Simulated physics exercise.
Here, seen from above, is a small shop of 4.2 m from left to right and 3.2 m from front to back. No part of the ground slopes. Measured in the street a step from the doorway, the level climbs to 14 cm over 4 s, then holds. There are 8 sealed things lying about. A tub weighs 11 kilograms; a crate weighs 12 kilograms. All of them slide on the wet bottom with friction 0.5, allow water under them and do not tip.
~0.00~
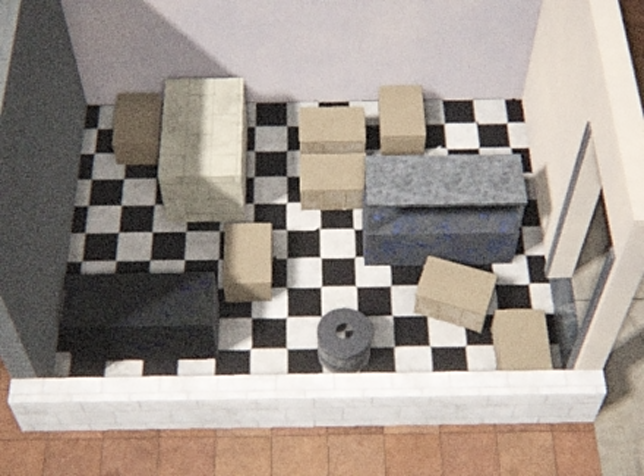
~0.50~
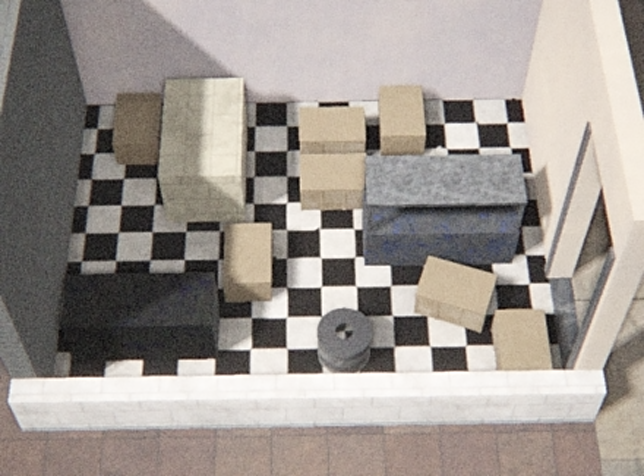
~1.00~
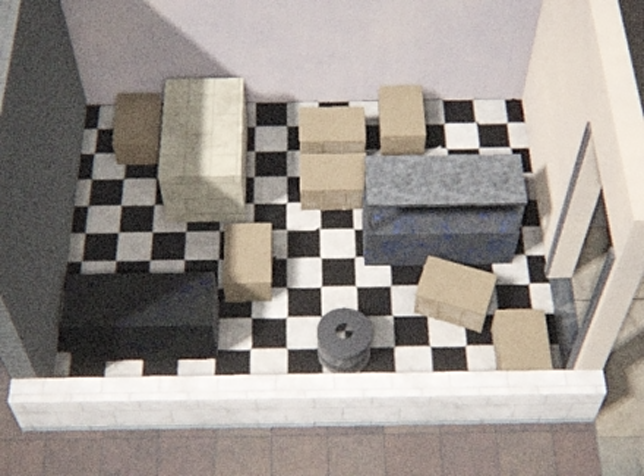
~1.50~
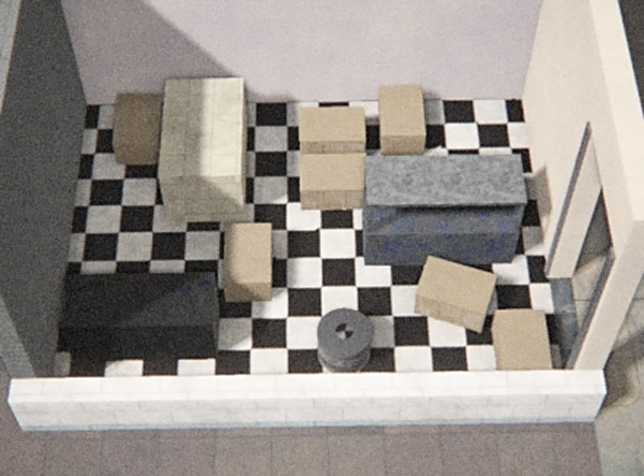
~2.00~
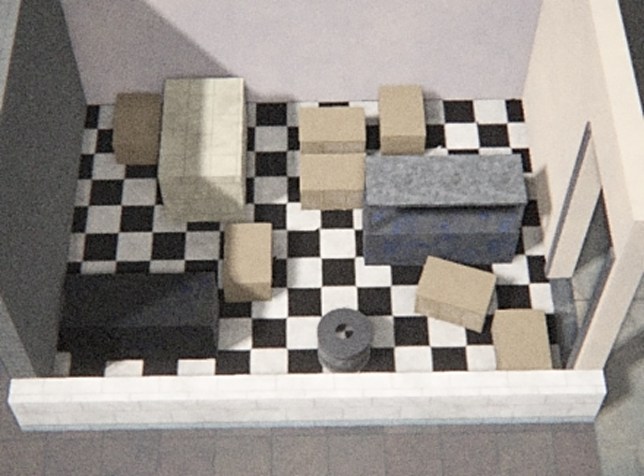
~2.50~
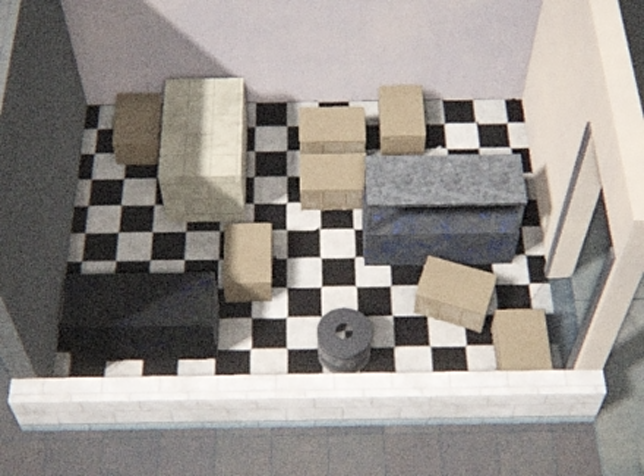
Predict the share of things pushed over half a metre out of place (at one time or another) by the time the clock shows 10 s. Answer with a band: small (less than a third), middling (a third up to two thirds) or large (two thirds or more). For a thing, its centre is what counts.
Middling.
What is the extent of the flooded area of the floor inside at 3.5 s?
Wet area: Approx. 0.5 m2.
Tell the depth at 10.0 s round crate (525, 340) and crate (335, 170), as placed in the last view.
Around 9 cm and 3 cm.
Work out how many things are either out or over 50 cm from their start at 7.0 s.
It comes to 3.
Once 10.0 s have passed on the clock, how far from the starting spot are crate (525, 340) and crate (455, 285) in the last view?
Net displacement, in order: 150 cm; 250 cm.
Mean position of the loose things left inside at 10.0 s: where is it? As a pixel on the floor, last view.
The centre is close to (255, 230).
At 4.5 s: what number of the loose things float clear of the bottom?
At that time, 0.
After 3.5 s 0 of 8 are over 50 cm from their spots; 0 afloat.
After 4.5 s 0 of 8 are over 50 cm from their spots; 0 afloat.
After 7.0 s 3 of 8 are over 50 cm from their spots; 2 afloat.
After 10.0 s 4 of 8 are over 50 cm from their spots, and 4 have been at some point; 3 afloat.
